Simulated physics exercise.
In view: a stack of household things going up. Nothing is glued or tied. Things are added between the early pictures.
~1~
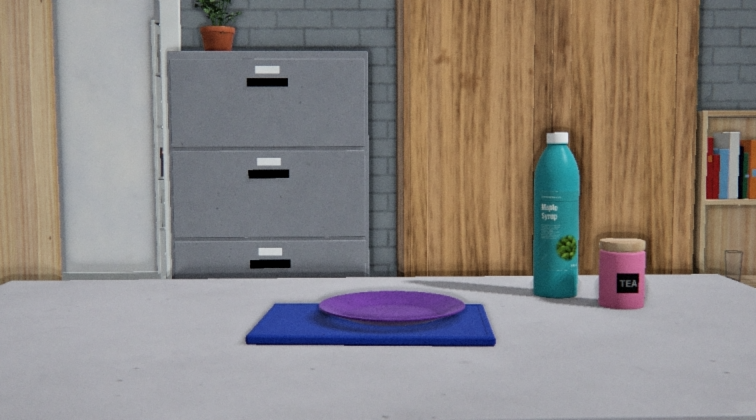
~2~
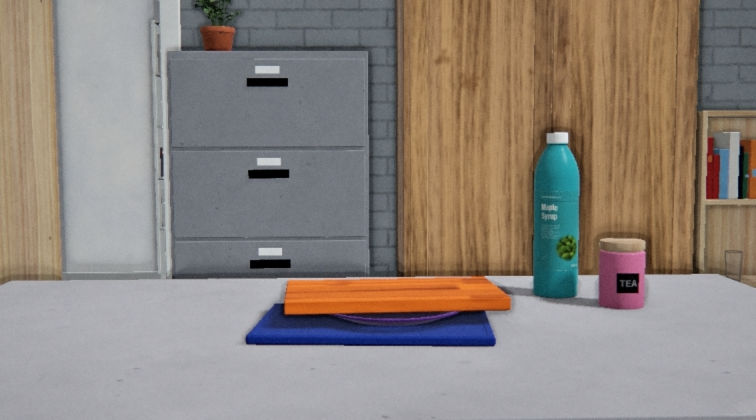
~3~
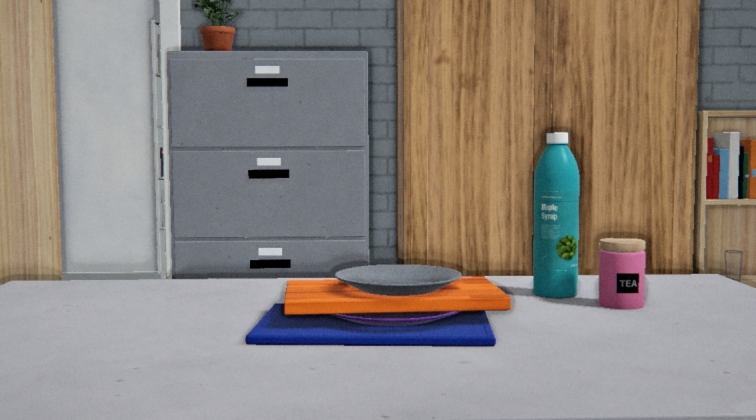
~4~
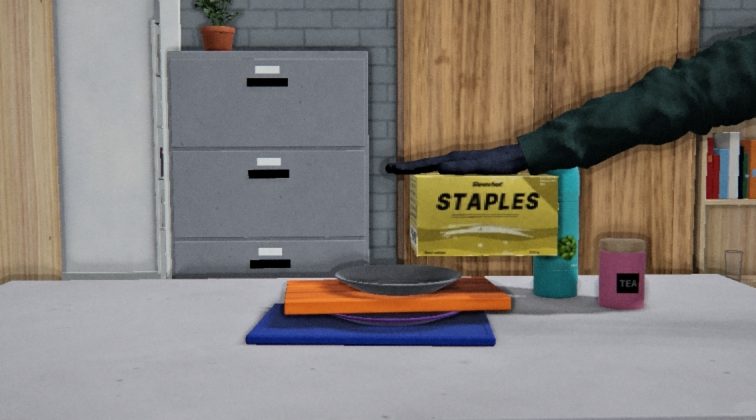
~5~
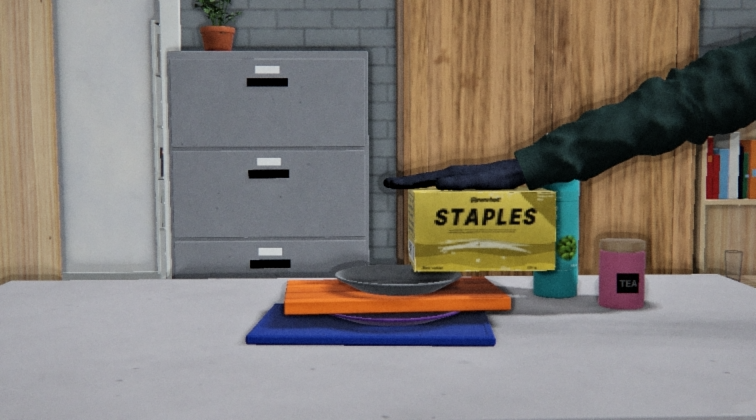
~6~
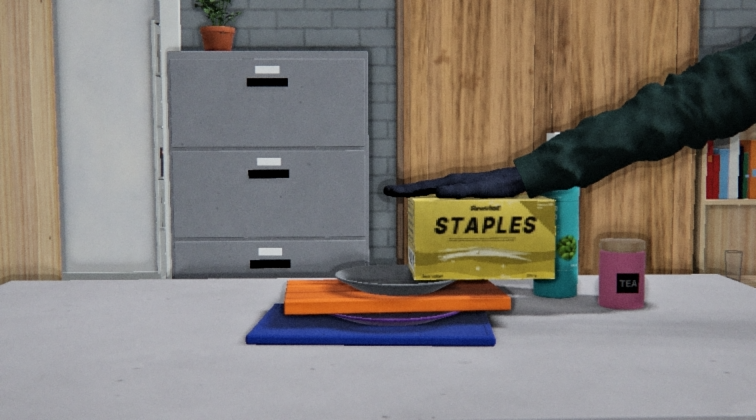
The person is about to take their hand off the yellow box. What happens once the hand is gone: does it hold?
Outcome: The pile comes apart.
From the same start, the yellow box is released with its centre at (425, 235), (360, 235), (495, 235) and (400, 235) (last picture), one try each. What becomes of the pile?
First try: It keeps its balance; second try: It keeps its balance; third try: It comes apart; fourth try: It stays up.
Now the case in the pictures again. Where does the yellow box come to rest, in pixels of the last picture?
Near (539, 263).
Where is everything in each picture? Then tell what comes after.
The last thing is not in view yet, in the first picture.
The last thing is not in view yet; pink jar (622, 273), in the second picture.
The last thing is not in view yet, in the third picture.
On its way; yellow box (480, 213); grey plate (398, 281), in the fourth picture.
On its way; yellow box (478, 227); pink jar (622, 273), in the fifth picture.
In place under the hand; yellow box (478, 235), in the sixth picture.
Then, 0.40 s on from there, yellow box turned 37° from how it was put near (527, 254).
Then, 1.10 s on from there, yellow box now fallen.
In the end, fallen, yellow box; the other 6 unmoved. At the end, from the last picture's camera, yellow box near (539, 264). The pile gives way.
